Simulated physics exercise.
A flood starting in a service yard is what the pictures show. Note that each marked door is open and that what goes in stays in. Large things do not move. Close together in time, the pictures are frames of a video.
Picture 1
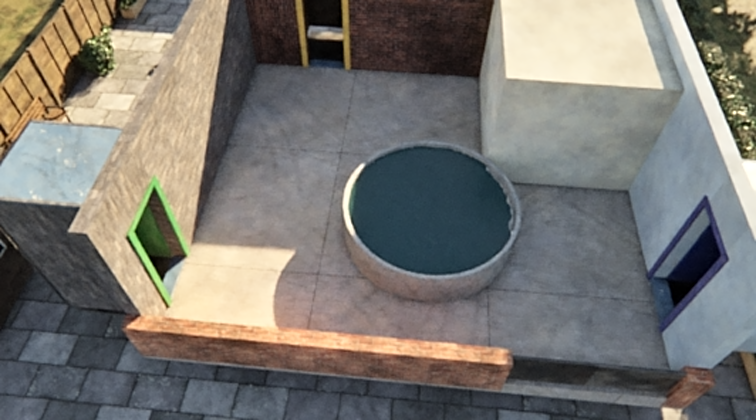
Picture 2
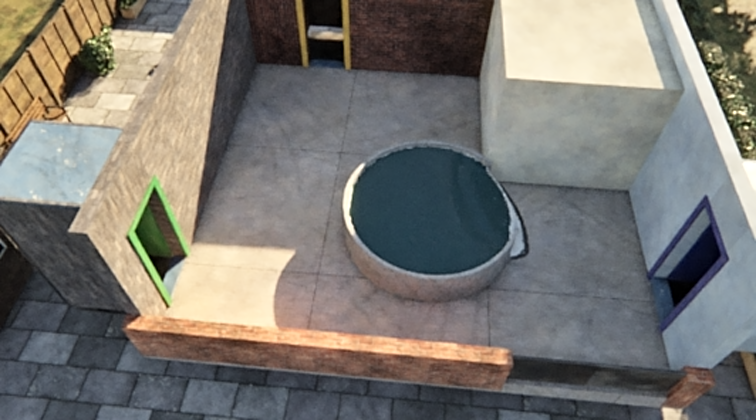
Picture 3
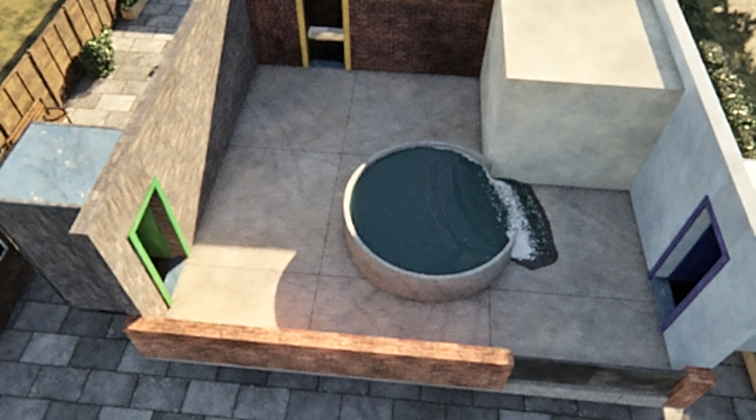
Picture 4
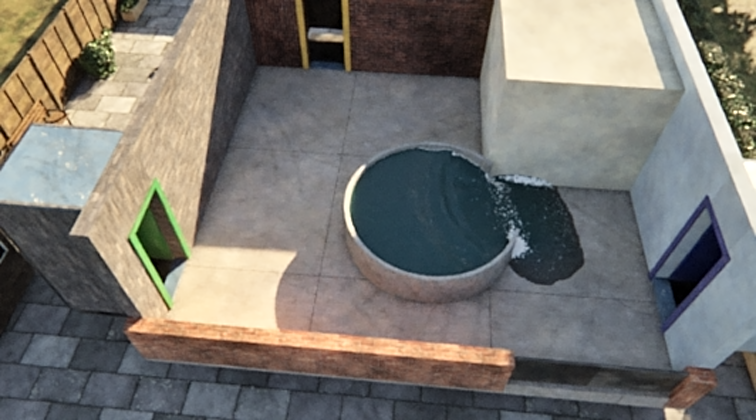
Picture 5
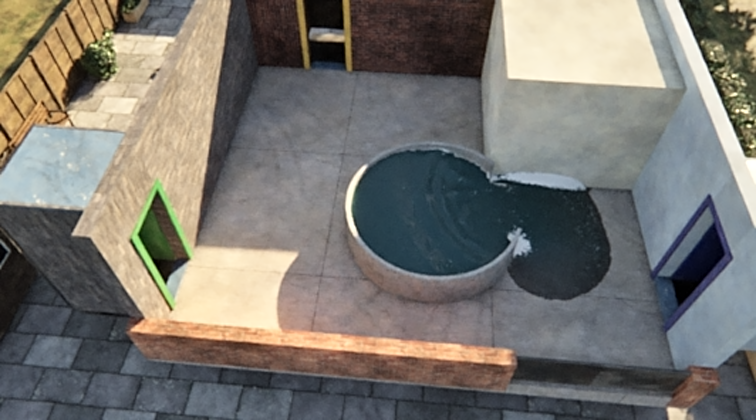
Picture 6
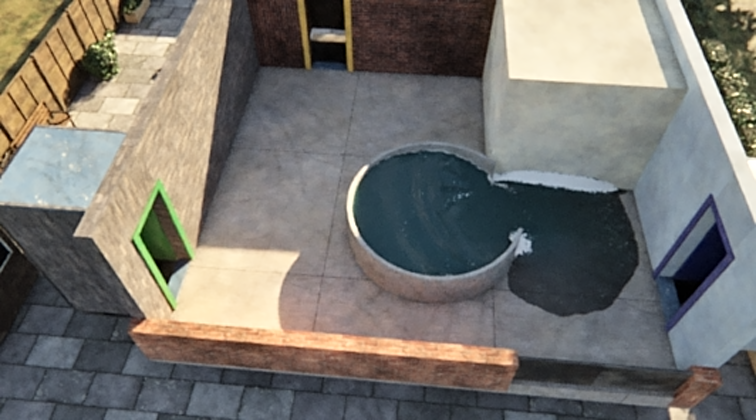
A paved service yard enclosed by walls is seen from high above, the view almost steady. A round, pale-rimmed tank of dark water stands near the middle, with a green-framed opening at left, a yellow-framed one in the brick wall behind, a purple-framed one at right, and a pale block behind the tank. Water pours from the tank's right side, foaming white, and spreads rightward in a widening dark pool across the paving.
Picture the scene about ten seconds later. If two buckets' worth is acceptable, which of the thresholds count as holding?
The yellow door counts as holding, the green door does not count, the blue door does not count.
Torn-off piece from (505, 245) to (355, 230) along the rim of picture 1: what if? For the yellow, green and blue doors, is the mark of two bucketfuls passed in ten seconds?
Yellow exceeds the limit, green exceeds the limit, blue exceeds the limit.
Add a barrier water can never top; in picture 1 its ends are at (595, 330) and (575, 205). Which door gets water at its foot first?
I'd say the one in blue is first.
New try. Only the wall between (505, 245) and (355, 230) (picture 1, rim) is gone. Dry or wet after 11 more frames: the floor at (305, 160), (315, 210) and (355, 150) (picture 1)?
Bone-dry, bone-dry, bone-dry.
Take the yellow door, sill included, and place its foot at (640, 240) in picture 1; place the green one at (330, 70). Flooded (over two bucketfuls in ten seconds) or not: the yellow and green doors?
Yellow door: Comes in high; green door: Comes in low.
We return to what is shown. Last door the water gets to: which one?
That's the door marked yellow.
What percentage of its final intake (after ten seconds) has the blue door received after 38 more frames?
I'd put it at 60 percent.
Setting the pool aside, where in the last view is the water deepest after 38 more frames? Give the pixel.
Around (164, 340).
A moment on, water covers 15 % of the floor; the yellow door not reached, the green door not reached, the blue door wet at the sill, nothing in.
Next, water covers 20 % of the floor; the yellow door not reached, the green door not reached, the blue door under two buckets in.
Then, water covers 30 % of the floor; the yellow door not reached, the green door not reached, the blue door over two buckets in.
Later, water covers 60 % of the floor; the yellow door not reached, the green door over two buckets in, the blue door far over two buckets in.
In the end, water covers 85 % of the floor; the yellow door wet at the sill, nothing in, the green door far over two buckets in, the blue door far over two buckets in.
